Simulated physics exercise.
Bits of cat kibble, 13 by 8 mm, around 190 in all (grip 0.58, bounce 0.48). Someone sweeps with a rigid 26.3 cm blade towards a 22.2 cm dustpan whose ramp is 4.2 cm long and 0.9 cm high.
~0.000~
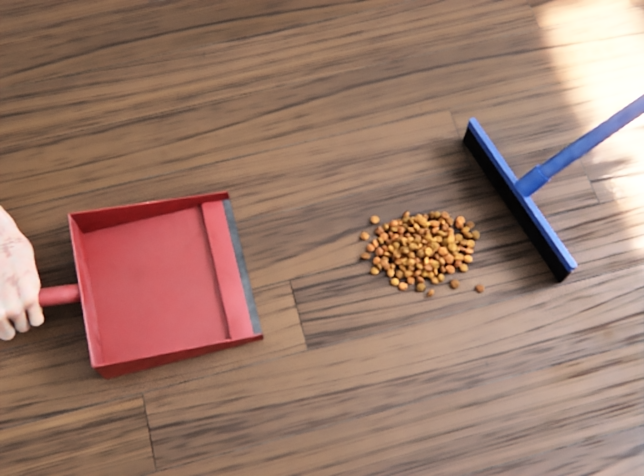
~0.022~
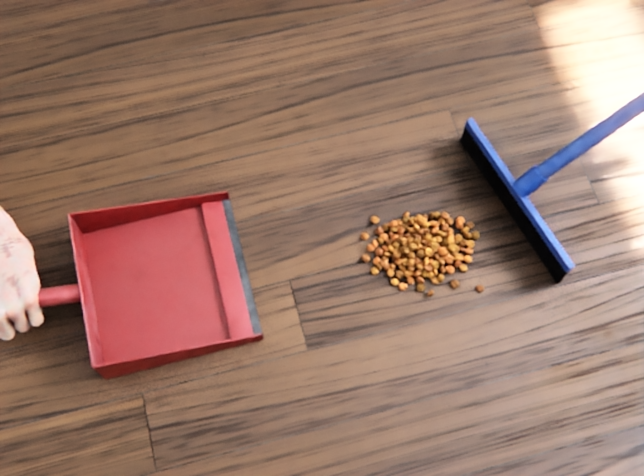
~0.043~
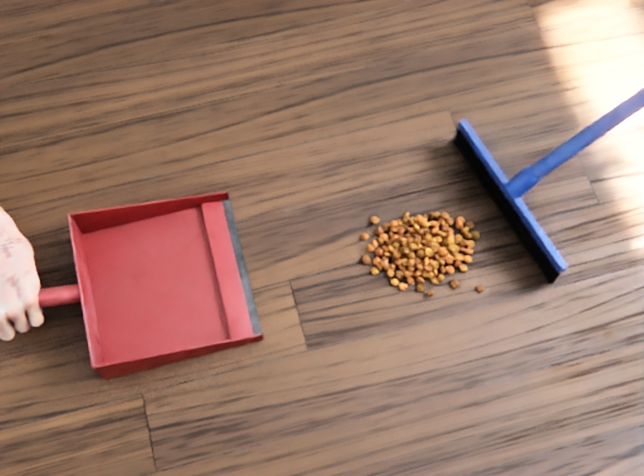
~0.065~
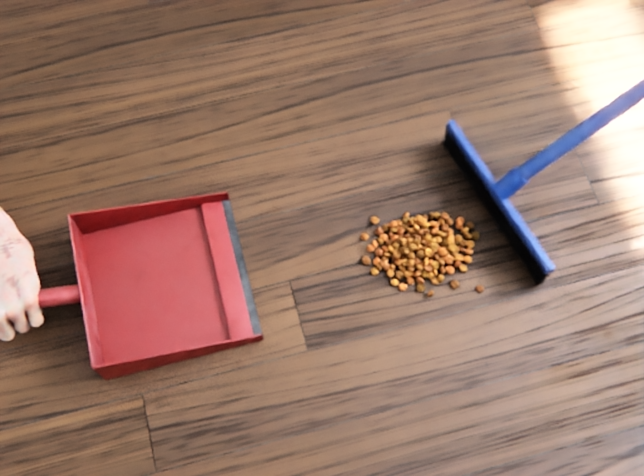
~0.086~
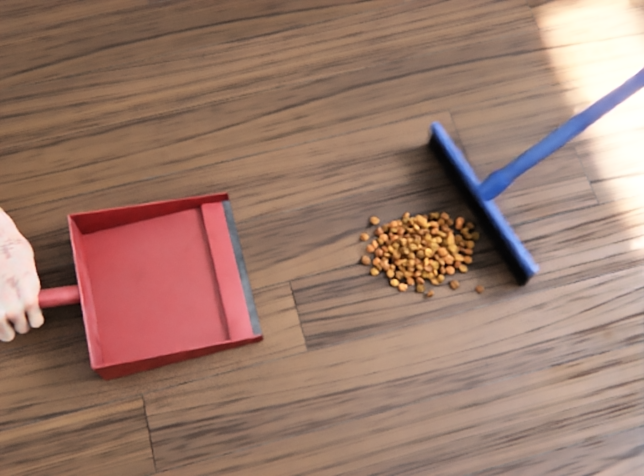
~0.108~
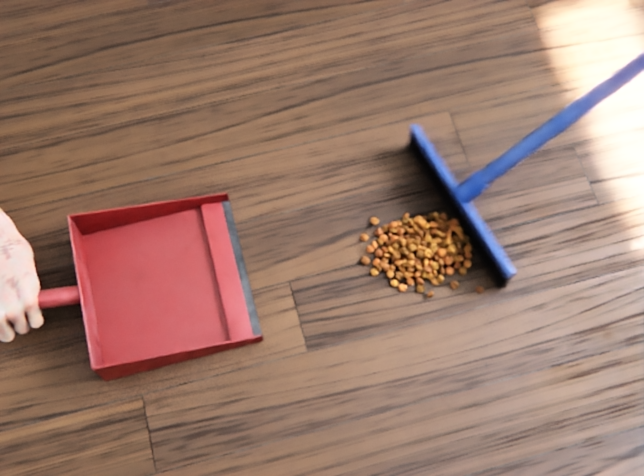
The clip shows a hand holding a red dustpan still at left on a wooden floor while a blue long-handled blade slides leftward from the right, gathering pace, and reaches the near edge of a small pile of kibble.
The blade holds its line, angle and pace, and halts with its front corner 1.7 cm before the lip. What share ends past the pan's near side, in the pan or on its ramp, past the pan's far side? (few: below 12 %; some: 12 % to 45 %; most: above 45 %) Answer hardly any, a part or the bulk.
Near side: A part, pan: The bulk, far side: Hardly any.
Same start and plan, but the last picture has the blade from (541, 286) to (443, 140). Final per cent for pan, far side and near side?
Pan 20, far 0, near 50.
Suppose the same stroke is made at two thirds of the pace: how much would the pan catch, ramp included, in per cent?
Then about 25 per cent.
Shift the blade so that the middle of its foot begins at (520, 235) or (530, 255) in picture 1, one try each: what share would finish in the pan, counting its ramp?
Some 55 and 55 per cent.
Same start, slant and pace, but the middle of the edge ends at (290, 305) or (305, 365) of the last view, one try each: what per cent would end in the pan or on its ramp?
Some 45 and 35 per cent.
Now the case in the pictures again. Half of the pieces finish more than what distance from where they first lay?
Roughly 30 cm.
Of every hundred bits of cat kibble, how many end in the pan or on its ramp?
Some 50 per cent.
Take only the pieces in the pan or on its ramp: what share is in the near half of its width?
About 60 per cent.
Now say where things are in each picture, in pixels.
In the first frame, blade from (571, 268) to (472, 124), moved 0.0 cm, 0 of the pieces shifted so far; middle of the pieces at (422, 244); pan at (157, 288).
In the second frame, blade from (568, 268) to (469, 125), moved 0.4 cm, 0 of the pieces shifted so far; middle of the pieces at (422, 244).
In the third frame, blade from (561, 269) to (462, 125), moved 1.4 cm, 1 of the pieces shifted so far; middle of the pieces at (422, 244).
In the fourth frame, blade from (548, 270) to (450, 127), moved 3.1 cm, 1 of the pieces shifted so far; middle of the pieces at (422, 244).
In the fifth frame, blade from (532, 272) to (435, 128), moved 5.4 cm, 1 of the pieces shifted so far; middle of the pieces at (422, 244).
In the sixth frame, blade from (509, 274) to (414, 130), moved 8.5 cm, 16 of the pieces shifted so far; middle of the pieces at (422, 245); pan at (156, 290). The blade's pace is about 1.46 m/s, heading 10 degrees away from the viewer's side.
After 0.21 s, middle of the blade 17 cm from the lip; 0 % over the lip, far side 0 %, near side 10 %.
Then, at 0.29 s, middle of the blade 7 cm from the lip; 0 % over the lip, far side 0 %, near side 25 %.
After 0.50 s, middle of the blade 5 cm from the lip; 50 % over the lip, far side 0 %, near side 30 %.
In the end, at 1.2 s, near side 30 %, pan 50 %, far side 0 %, in front of the lip or behind the blade 20 %.
